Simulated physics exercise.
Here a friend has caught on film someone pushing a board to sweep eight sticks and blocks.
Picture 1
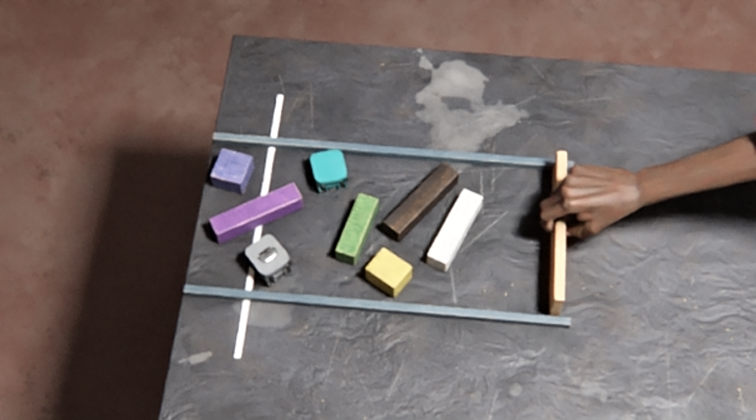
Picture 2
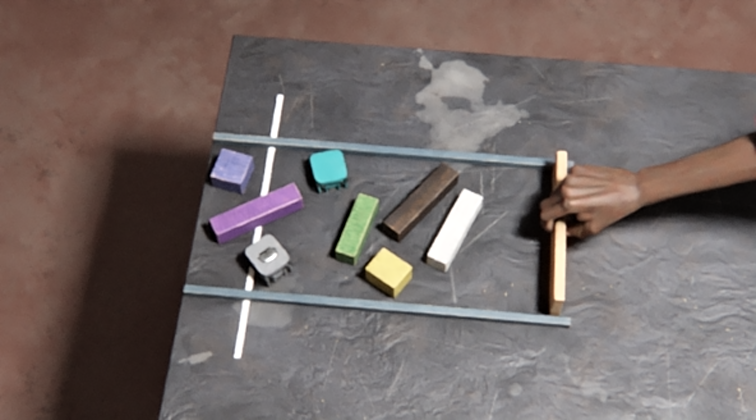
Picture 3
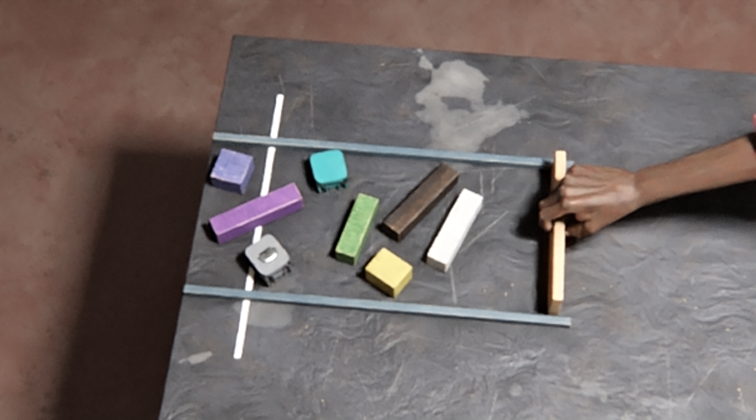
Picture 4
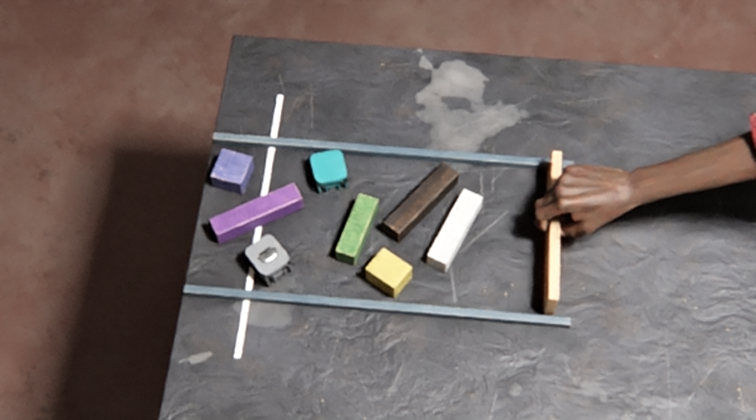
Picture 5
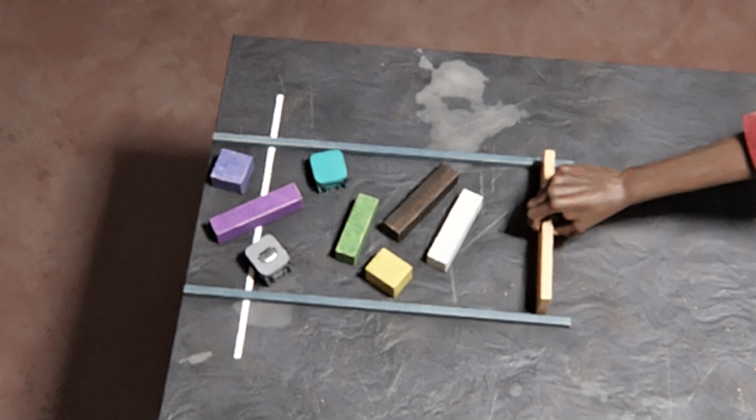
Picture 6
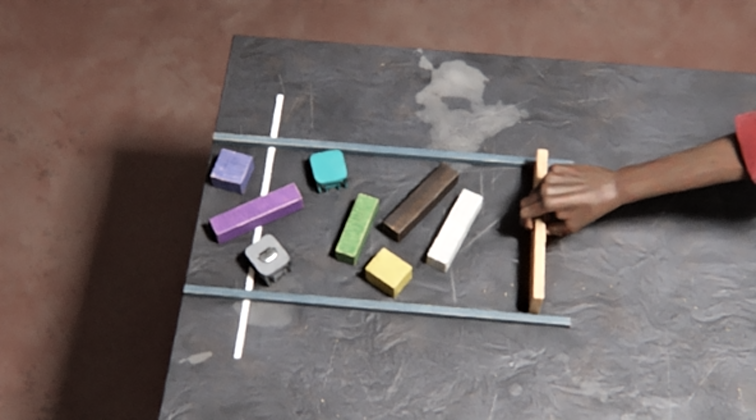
The clip shows a hand holding a wooden board upright between two rails on a dark tabletop and sliding it slightly left, while the colored bars and blocks, some near a white strip of tape, stay still.
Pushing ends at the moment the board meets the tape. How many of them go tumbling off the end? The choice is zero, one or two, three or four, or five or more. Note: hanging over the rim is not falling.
The ones that fall? One or two of them, I think.
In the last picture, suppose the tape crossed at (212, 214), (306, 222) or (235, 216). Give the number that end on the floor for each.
It would be 7, 0 and 5.
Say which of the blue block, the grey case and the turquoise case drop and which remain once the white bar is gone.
Note: Blue block is off by the end; grey case is on by the end; turquoise case is on by the end.
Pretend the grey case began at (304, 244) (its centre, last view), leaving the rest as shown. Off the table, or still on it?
As for the grey case, it keeps its place.
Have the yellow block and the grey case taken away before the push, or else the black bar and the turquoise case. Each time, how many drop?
2 in the first case and 1 in the second.
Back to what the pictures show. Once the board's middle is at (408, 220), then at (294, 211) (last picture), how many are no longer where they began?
4 at one spot and 8 at the other.
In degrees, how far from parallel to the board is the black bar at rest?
Misalignment: Close to 0°.
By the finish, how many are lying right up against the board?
All in all, 2.
Soon after, none off yet; blue block at rest near (233, 172); purple bar at rest near (257, 213); grey case at rest near (268, 260).
In the end, the number that fall off is one or two; gone, purple bar and blue block.
